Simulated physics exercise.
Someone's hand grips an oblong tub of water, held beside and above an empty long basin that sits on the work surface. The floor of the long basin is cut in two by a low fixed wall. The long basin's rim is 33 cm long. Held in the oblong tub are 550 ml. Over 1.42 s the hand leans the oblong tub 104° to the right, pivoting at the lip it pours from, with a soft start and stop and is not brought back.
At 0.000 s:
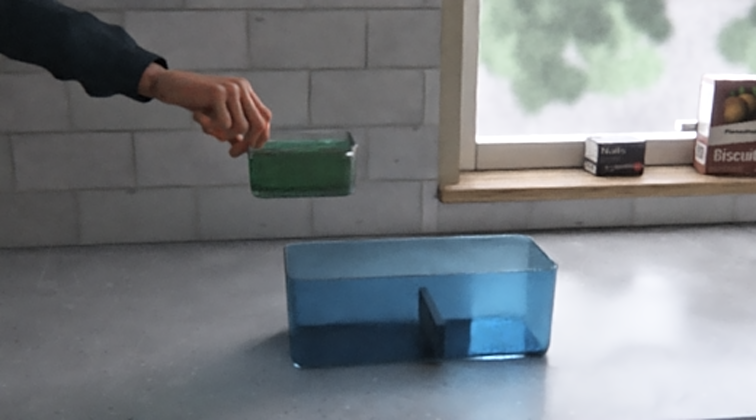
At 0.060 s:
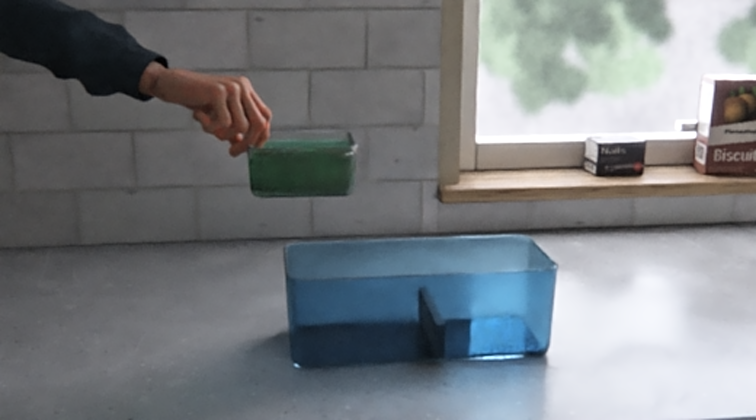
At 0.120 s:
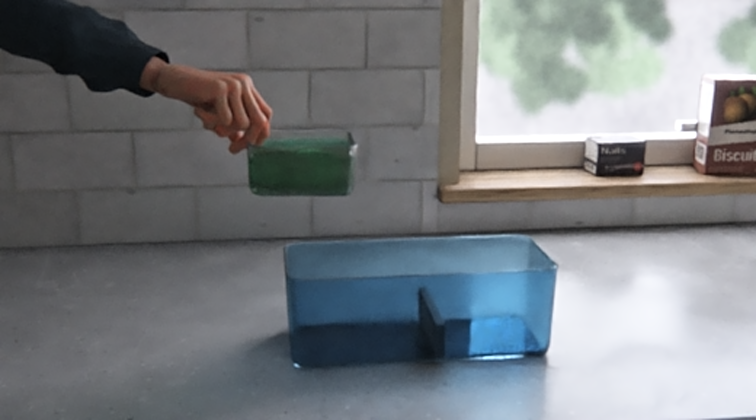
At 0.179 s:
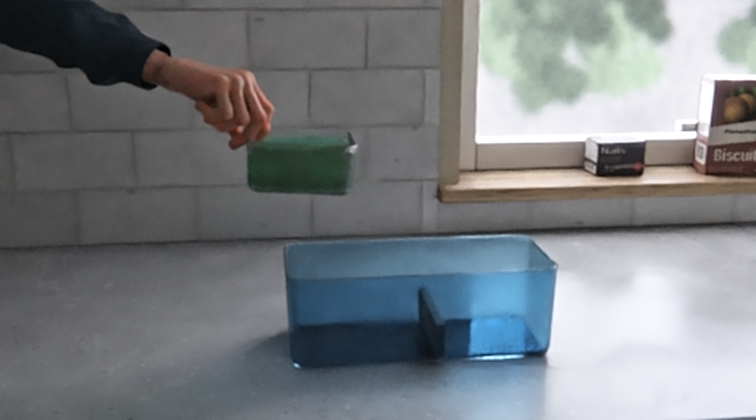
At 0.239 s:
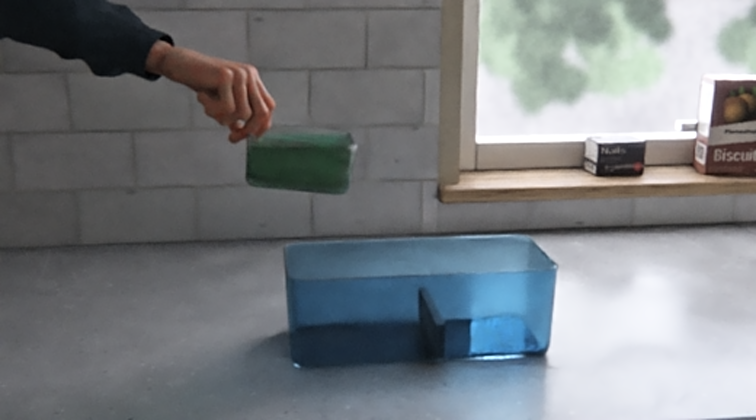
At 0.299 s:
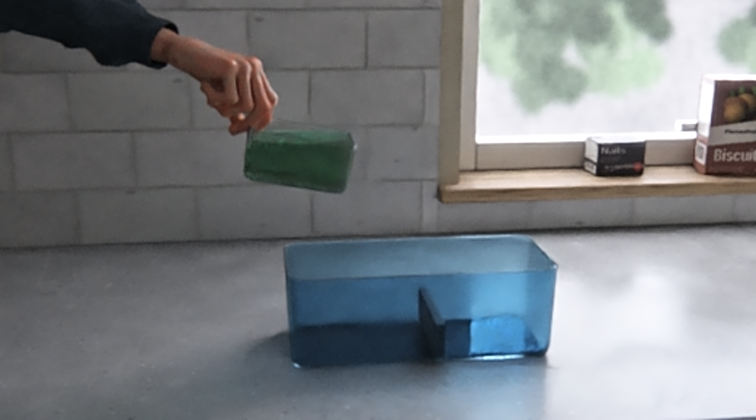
A hand slowly tilts a small green tub slightly rightward above a long blue basin.
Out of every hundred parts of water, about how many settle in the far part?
About 53 out of 100.
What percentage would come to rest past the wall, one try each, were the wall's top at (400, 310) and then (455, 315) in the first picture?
The first gives near 90 per cent and the second near 15 per cent.
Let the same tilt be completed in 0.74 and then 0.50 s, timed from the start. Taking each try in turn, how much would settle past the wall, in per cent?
Respectively 70 and 60 %.
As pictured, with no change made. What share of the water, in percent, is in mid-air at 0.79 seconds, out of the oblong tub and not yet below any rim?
Estimate: Some 38 % of the total.
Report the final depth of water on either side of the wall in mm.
I'd expect close to 10 mm on the left and close to 16 mm on the right.
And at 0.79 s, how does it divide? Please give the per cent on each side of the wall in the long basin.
Around 18 percent on the left and 0 on the right.
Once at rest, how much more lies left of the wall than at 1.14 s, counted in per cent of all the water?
Around 16 in a hundred.
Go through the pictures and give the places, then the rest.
In the first frame, it leans 0°; its right rim is at (353, 141); the water meets the walls at (251, 149) and (351, 146); the long basin's rim runs from (286, 263) to (543, 253); the wall's top is at (431, 306).
In the second frame, it leans 0°; its right rim is at (353, 141); the water meets the walls at (251, 148) and (351, 146).
In the third frame, it leans 2°; its right rim is at (353, 141); the water meets the walls at (251, 147) and (351, 145).
In the fourth frame, it leans 4°; its right rim is at (353, 141); the water meets the walls at (250, 145) and (351, 143).
In the fifth frame, it leans 7°; its right rim is at (353, 141); the water meets the walls at (250, 142) and (351, 141).
In the sixth frame, it leans 11°; its right rim is at (352, 141); the water meets the walls at (250, 138) and (351, 138).
Then, 0.79 s in, the tilt is 61° and 44 per cent is still to pour, 17 is left of the wall and 0 right of it.
Then, 1.14 s in, the tilt is 94° and 8 per cent is still to pour, 29 is left of the wall and 52 right of it.
Then, 1.51 s in, the tilt is 104° and 0 per cent is still to pour, 44 is left of the wall and 52 right of it.
Then, 1.92 s in, the tilt is 104° and 0 per cent is still to pour, 45 is left of the wall and 53 right of it.
Finally, 45 per cent lies left of the wall, 53 right of it and 2 outside.
